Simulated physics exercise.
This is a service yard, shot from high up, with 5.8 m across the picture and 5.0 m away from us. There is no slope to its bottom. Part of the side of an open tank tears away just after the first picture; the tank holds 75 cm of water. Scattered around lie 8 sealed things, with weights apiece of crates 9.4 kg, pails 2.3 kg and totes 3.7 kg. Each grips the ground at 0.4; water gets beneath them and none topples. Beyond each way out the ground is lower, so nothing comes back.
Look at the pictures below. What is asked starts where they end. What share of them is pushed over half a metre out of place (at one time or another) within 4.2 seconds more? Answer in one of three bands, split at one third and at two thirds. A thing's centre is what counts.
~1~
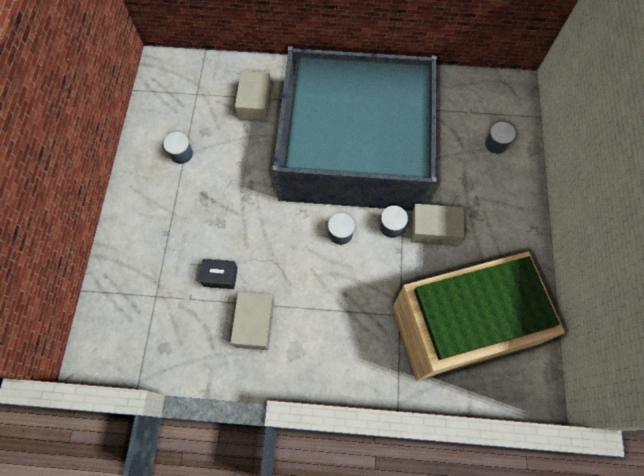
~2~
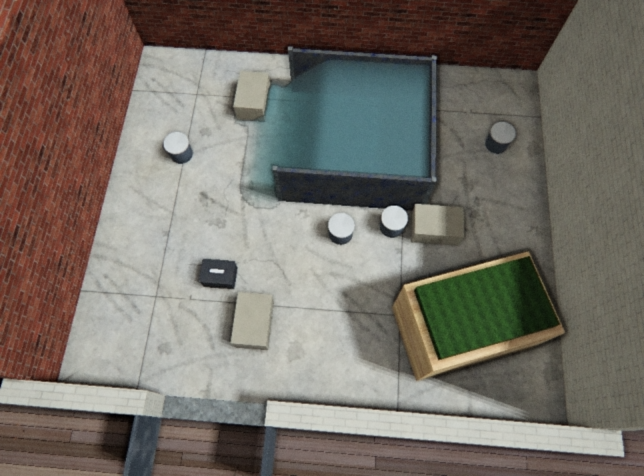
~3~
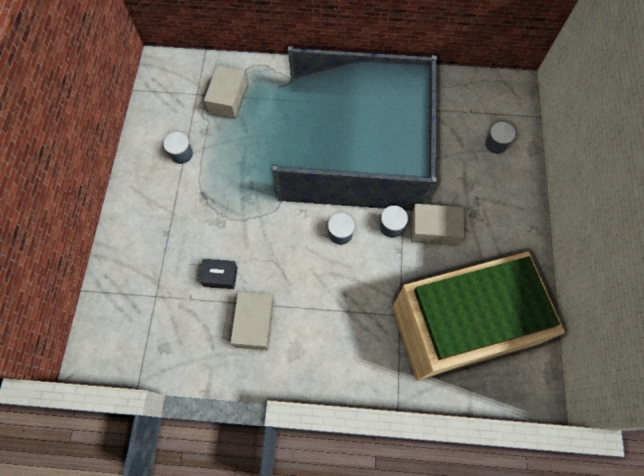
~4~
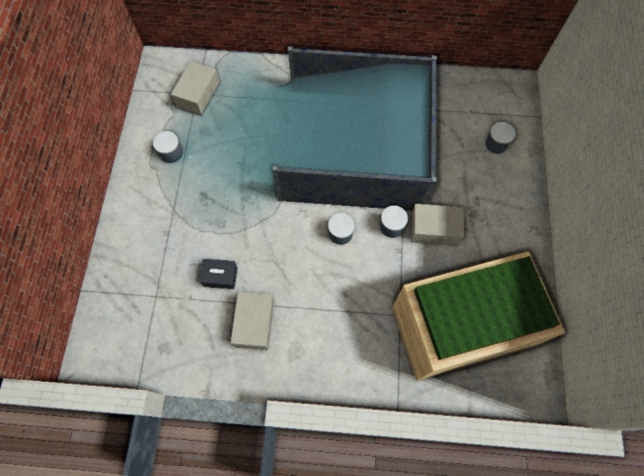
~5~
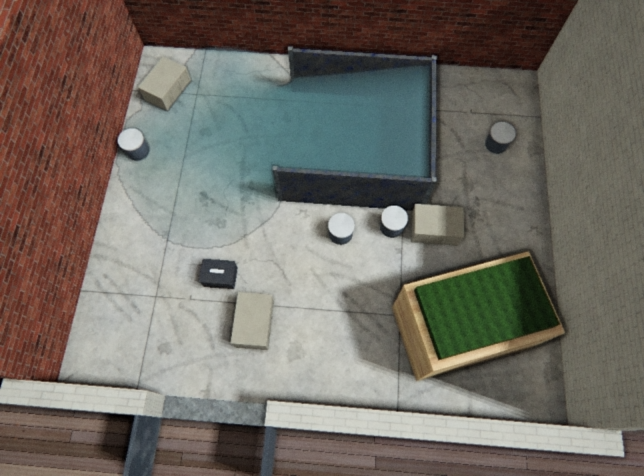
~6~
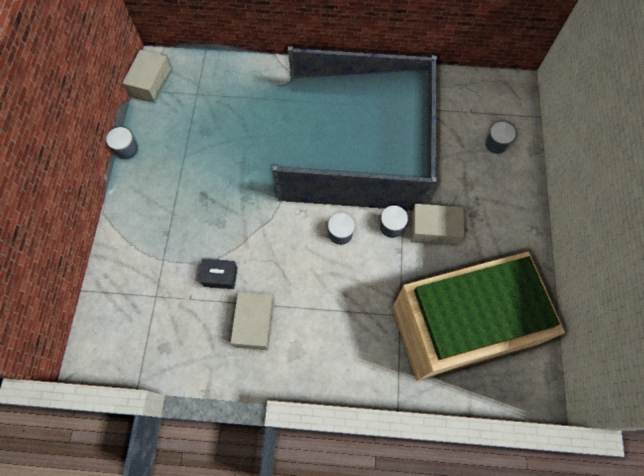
One to two thirds.
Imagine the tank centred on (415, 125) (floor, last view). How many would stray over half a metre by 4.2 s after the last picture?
Then the count would be 4.
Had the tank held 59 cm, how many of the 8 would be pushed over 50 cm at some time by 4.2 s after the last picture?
You'd get 4 in that case.
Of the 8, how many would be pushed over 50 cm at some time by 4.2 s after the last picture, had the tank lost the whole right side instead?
The answer would then be 7.
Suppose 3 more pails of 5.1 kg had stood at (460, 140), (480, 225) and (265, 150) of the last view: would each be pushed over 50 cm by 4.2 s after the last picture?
Going through them in turn, I'd say not that far, not that far and beyond.
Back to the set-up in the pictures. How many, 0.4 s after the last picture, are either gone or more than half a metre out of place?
That would be 2.
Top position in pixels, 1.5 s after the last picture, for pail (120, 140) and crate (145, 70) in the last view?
(92, 224) and (172, 41), roughly.
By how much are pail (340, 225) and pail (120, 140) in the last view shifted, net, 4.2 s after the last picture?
In turn: 0 cm, washed out.
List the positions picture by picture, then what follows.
A crate at (252, 90) rests on the ground; a pail at (176, 143) rests on the ground; 3.1 m2 under water; 0 of 8 have shifted, in the first picture.
A crate at (251, 89) rests on the ground; a pail at (176, 143), on the bottom; 4.0 m2 under water; 0 of 8 have shifted, in the second picture.
A crate at (225, 85), on the bottom, 39 cm from its start; a pail at (176, 143) rests on the ground; water covers 5.3 m2; 1 of 8 have shifted, in the third picture.
A crate at (194, 82) rests on the ground, 82 cm from its start; a pail at (165, 142), on the bottom, 14 cm from its start; water covers 6.9 m2; 2 of 8 have shifted, in the fourth picture.
A crate at (162, 77) rests on the ground, 128 cm from its start; a pail at (130, 139) rests on the ground, 60 cm from its start; water covers 8.6 m2; 2 of 8 have shifted, in the fifth picture.
A crate at (144, 70), on the bottom, 156 cm from its start; a pail at (119, 138) floats, 74 cm from its start; 9.9 m2 under water; 2 of 8 have shifted, in the sixth picture.
Then, 0.4 s after the last picture 2 of 8 are over 50 cm from their spots; 2 afloat.
Then, 1.5 s after the last picture 2 of 8 are over 50 cm from their spots; 2 afloat.
Then, 2.8 s after the last picture 1 of 8 are over 50 cm from their spots; 2 afloat.
Then, 4.2 s after the last picture 3 of 8 are over 50 cm from their spots, and 4 have been at some point; 2 afloat.
